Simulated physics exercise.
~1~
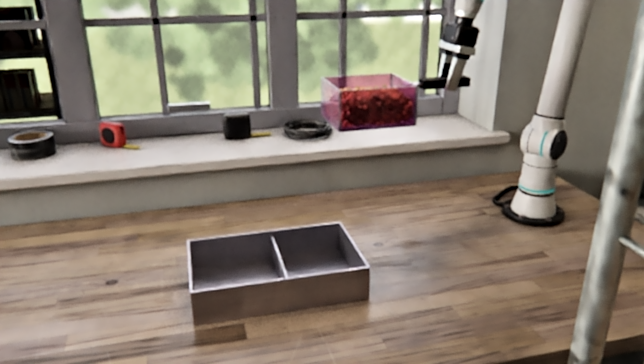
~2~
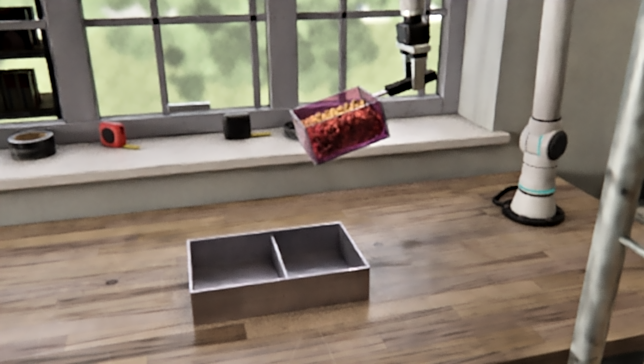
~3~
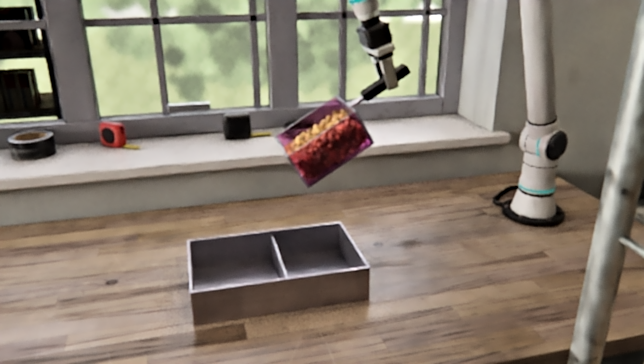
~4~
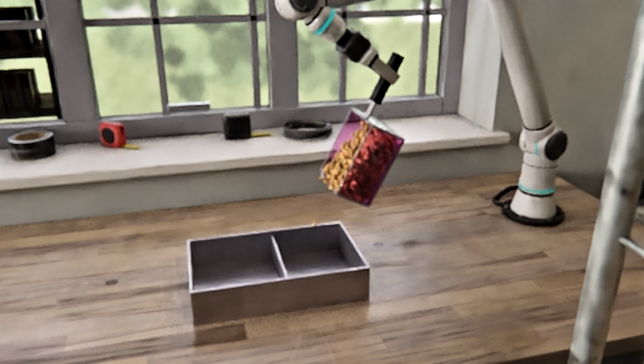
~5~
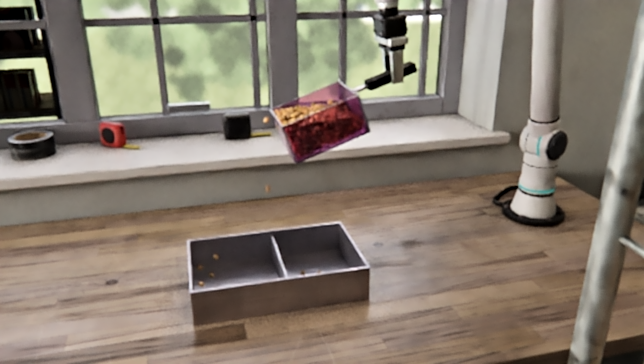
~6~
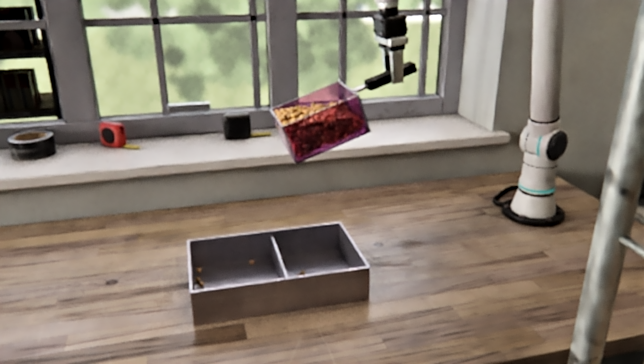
At first, a robot arm grips a transparent pinkish box of red and yellow pieces by the windowsill, with a gray two-part crate on the wooden table. The arm carries the box left and begins to tilt it. It moves farther left and lower as the tilt grows, then swings back to the right and tips the box steeply, its open end pointing down. The arm then turns the box back to a slight tilt, and a few small pieces drop toward the crate. Finally, the box hangs still, nearly all its load inside, with only a few pieces lying in the crate.
